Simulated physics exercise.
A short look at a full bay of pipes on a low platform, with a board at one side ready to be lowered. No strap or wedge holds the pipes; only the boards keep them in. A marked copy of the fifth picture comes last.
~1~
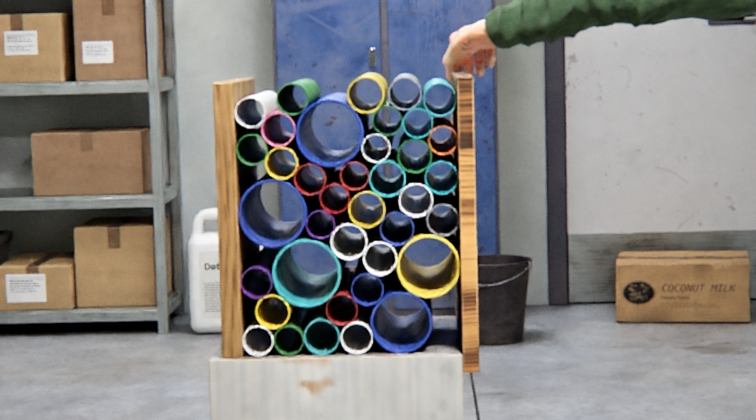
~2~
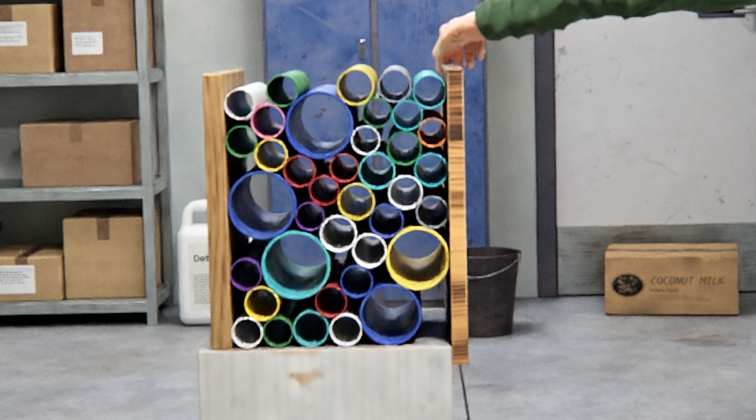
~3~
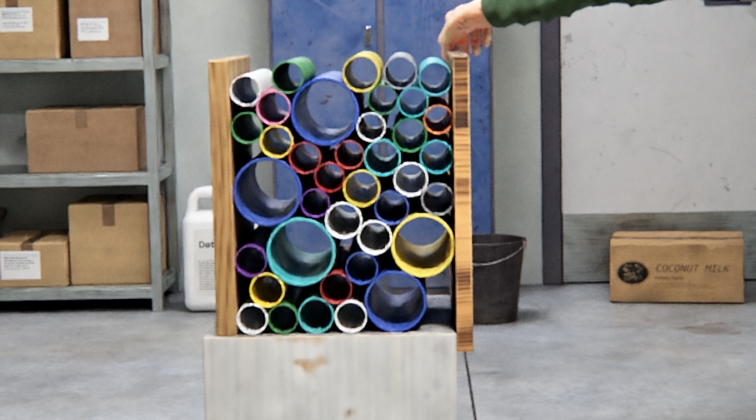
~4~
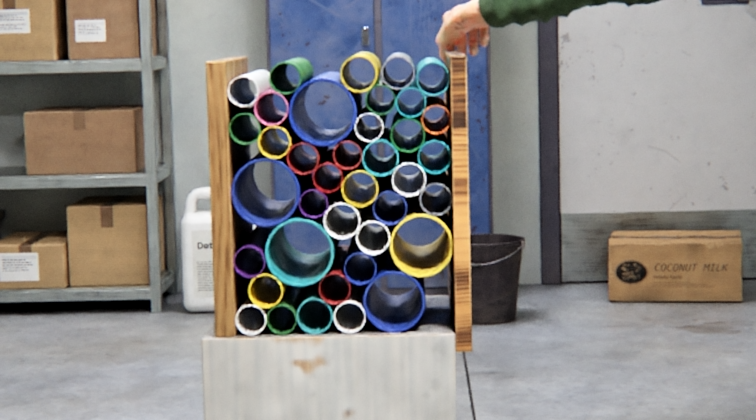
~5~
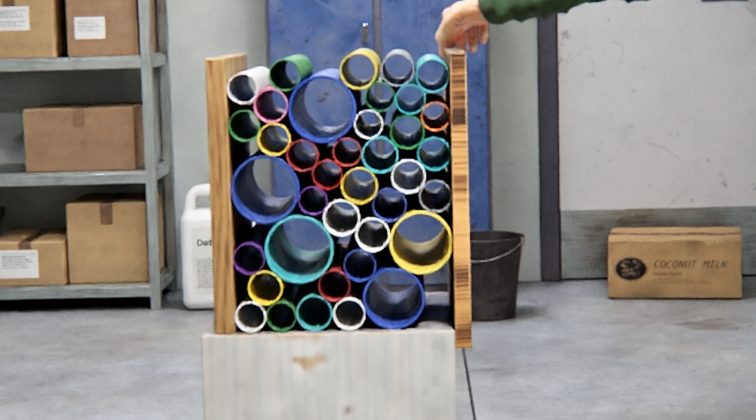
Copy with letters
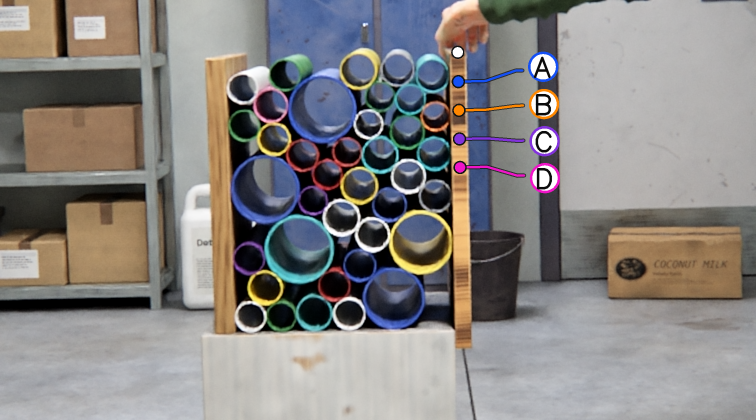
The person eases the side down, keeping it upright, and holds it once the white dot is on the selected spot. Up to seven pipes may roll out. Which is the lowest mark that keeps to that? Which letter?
Stop at D.
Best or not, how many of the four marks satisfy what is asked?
Four of the four.
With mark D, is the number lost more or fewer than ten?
Fewer than ten.
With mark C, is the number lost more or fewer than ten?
Fewer than ten.
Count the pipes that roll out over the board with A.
The count is none.
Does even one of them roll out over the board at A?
No.
On the marked copy, A at (459, 82); B at (459, 110); C at (460, 139); D at (460, 168); the white dot at (458, 52).
Taking D. A third of the way, top of the board (450, 107).
Two thirds of the way, top of the board (451, 166).
When it is over, top of the board (451, 167), about four out over the board.
As for the rest, A none out over the board; B one out over the board; C one out over the board.
